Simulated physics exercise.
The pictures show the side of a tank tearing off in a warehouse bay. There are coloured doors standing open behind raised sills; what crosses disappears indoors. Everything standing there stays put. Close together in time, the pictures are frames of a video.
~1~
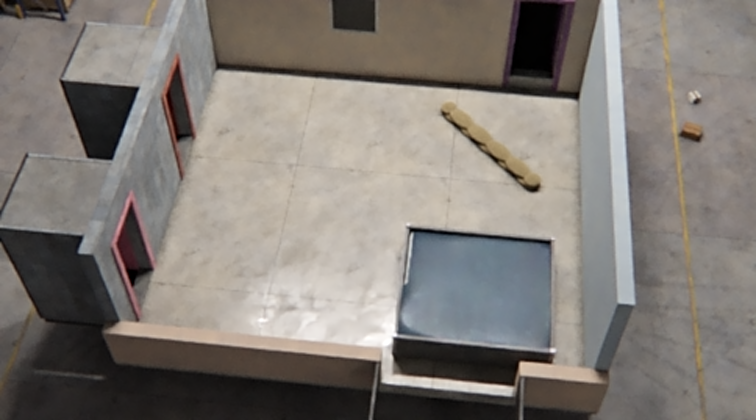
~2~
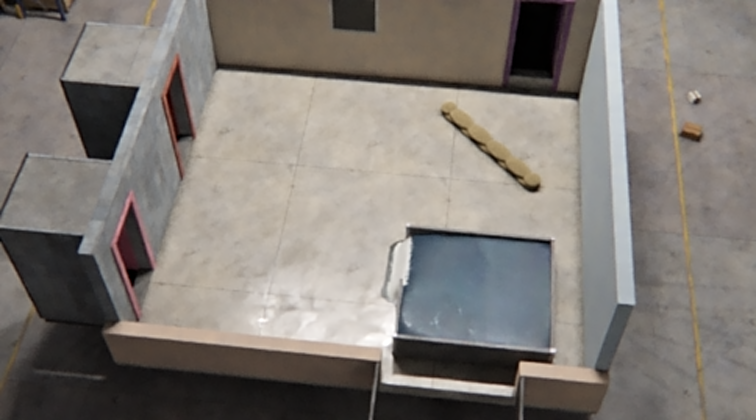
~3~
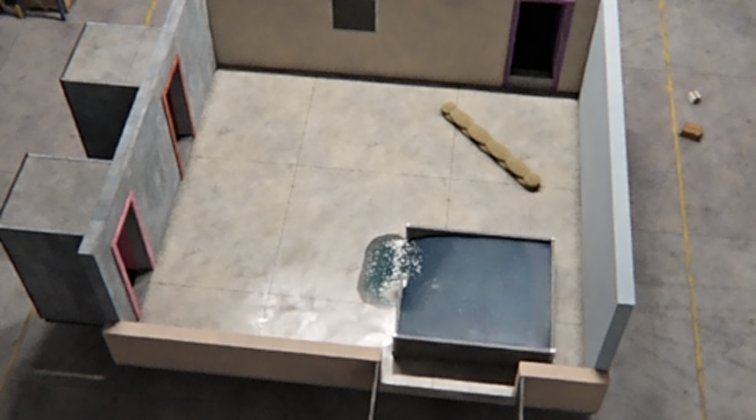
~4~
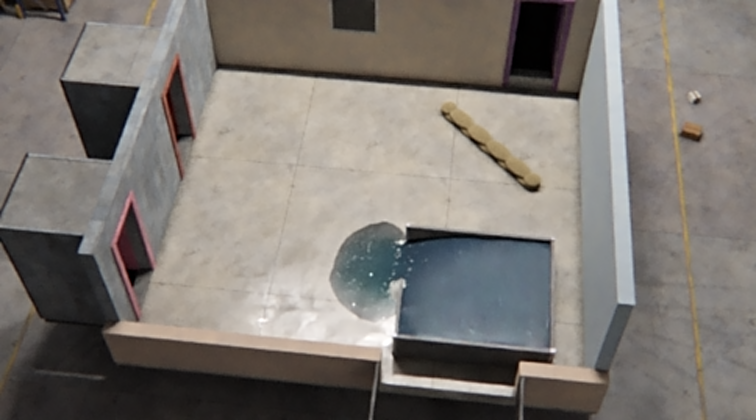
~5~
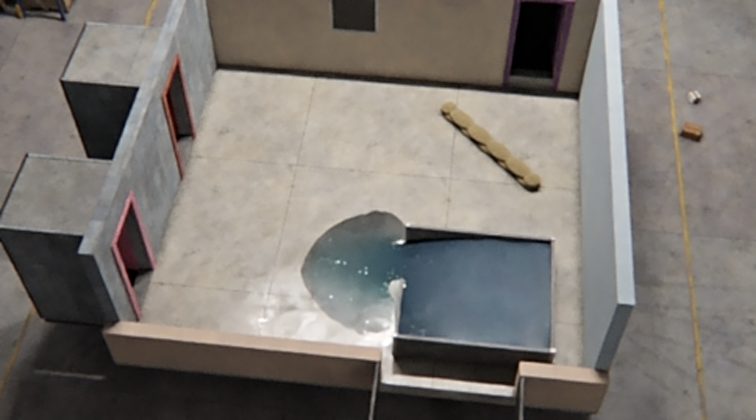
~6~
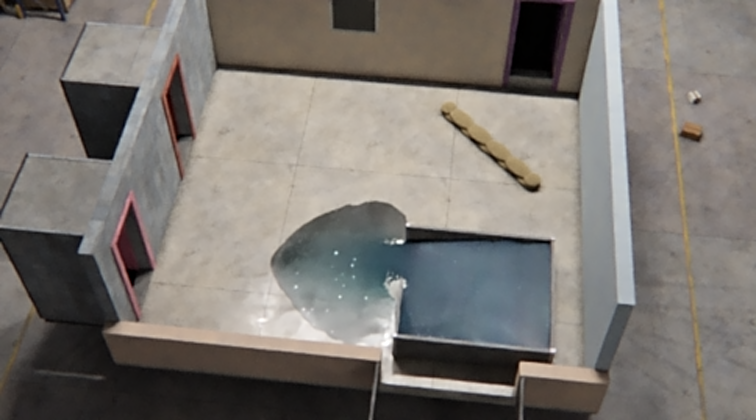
To begin with, dark water lies still in an open tank inside a walled bay with pink, orange and purple doorways. Water then bursts through the tank's left side and spreads leftward across the pale floor in a widening, rounded pool, while the level in the tank drops.
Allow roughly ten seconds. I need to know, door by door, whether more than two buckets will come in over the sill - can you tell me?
In the end the purple door is going to be at or under the line; the pink door is going to be over the line; the red door is going to be at or under the line.
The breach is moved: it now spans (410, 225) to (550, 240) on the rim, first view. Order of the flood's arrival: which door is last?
My answer is the pink one.
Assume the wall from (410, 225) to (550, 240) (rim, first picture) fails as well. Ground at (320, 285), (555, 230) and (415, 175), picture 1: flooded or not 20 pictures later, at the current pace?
Point one not reached; point two reached; point three reached.
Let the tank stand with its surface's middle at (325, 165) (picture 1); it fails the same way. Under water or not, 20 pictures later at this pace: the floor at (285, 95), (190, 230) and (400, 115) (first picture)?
I'd say swamped for the first, swamped for the second and swamped for the third.
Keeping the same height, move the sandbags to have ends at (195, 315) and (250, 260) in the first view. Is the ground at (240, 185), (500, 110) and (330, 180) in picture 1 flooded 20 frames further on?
In that order: Under water, no water, covered.
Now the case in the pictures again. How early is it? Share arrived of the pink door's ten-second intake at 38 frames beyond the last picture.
Around 75 percent.
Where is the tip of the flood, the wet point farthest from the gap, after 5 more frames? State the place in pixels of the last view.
About (175, 234).
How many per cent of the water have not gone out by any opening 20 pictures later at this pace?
98 percent or thereabouts.
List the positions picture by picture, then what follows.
The first picture shows still water in the open tank at (476, 288).
In the second picture, water pours out at (406, 266) and has run to (393, 300).
In the third picture, the front is at (363, 291), out from the gap at (406, 267).
In the fourth picture, the front is at (335, 277), out from the gap at (406, 268).
In the fifth picture, water pours out at (406, 268) and has run to (308, 277).
In the sixth picture, the front is at (276, 266), out from the gap at (406, 267).
A moment on, water covers 25 % of the floor; the purple door not reached, the pink door not reached, the red door not reached.
Next, water covers 40 % of the floor; the purple door not reached, the pink door under two buckets in, the red door not reached.
Then, water covers 50 % of the floor; the purple door not reached, the pink door over two buckets in, the red door under two buckets in.
Later, water covers 55 % of the floor; the purple door not reached, the pink door far over two buckets in, the red door under two buckets in.
In the end, water covers 80 % of the floor; the purple door wet at the sill, nothing in, the pink door far over two buckets in, the red door under two buckets in.
